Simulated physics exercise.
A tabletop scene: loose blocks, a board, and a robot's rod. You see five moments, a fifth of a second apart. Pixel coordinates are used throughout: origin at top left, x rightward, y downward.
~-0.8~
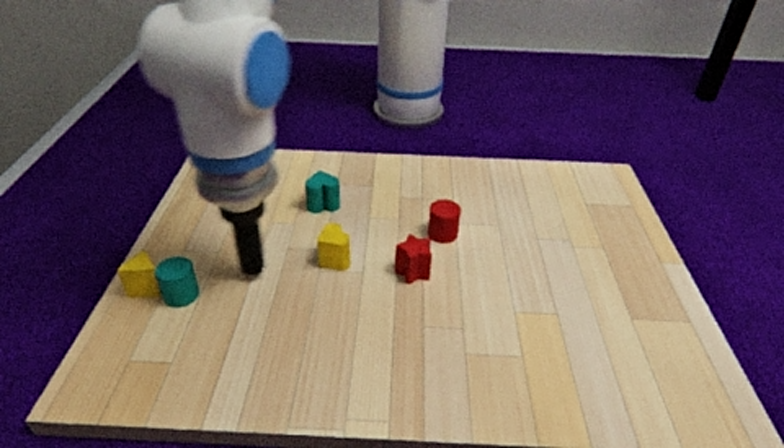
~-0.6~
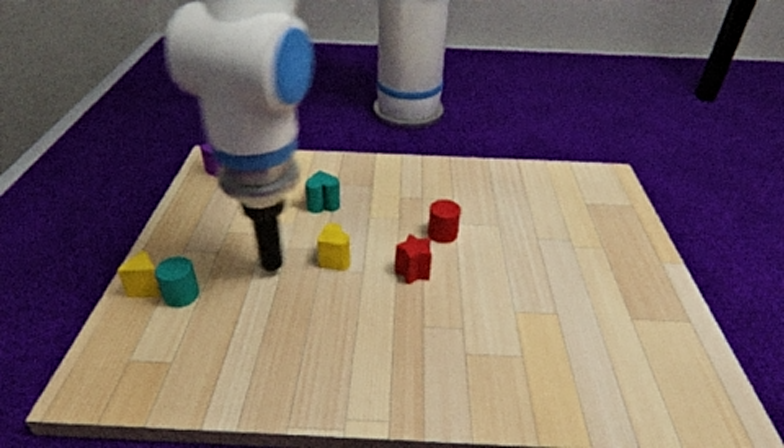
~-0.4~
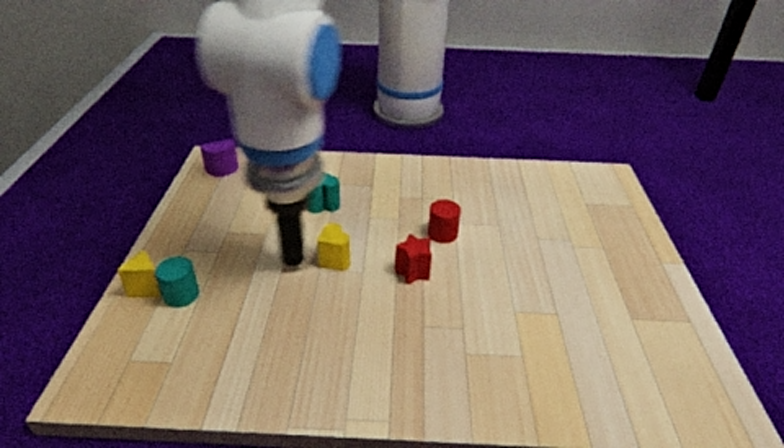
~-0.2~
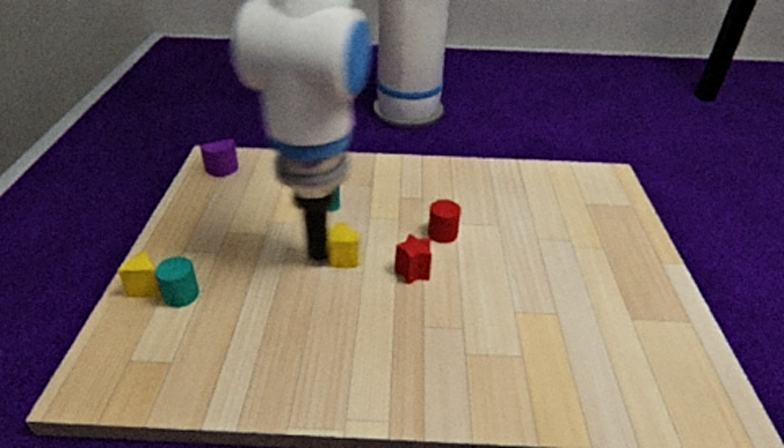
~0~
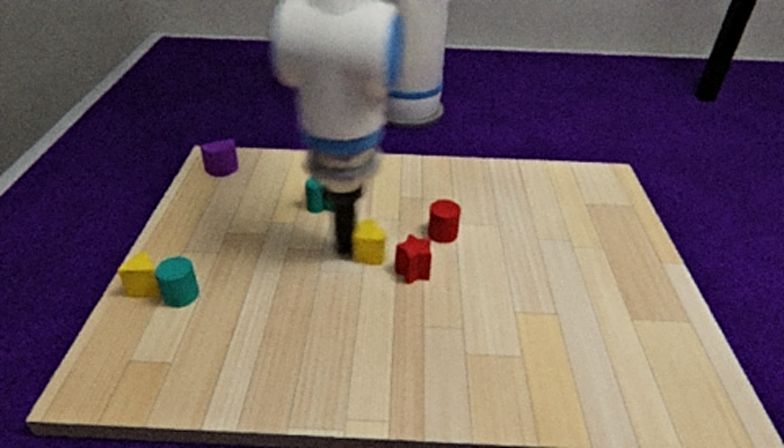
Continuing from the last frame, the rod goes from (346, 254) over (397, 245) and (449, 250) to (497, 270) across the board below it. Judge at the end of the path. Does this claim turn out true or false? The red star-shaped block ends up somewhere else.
True - the claim holds.
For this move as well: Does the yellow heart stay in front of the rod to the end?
I'd say no.
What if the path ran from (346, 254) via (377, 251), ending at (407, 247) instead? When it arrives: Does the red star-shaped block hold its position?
Going by the path, no.
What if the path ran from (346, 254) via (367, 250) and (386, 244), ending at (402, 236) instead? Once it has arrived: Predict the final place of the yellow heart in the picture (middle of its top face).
Its top face will be centred at roughly (409, 227).
The first path, step by step. One third of the way, rod at (397, 239); yellow heart at (420, 228), turned 40° clockwise; red star-shaped block at (426, 248), turned 45° clockwise.
Two thirds of the way, rod at (450, 244); yellow heart at (462, 243), turned 110° clockwise; red star-shaped block at (437, 254), turned 105° clockwise; red disc at (454, 207).
At the end, rod at (499, 264); yellow heart at (475, 252), turned 195° clockwise; red star-shaped block at (437, 255), turned 105° clockwise; red disc at (454, 207).
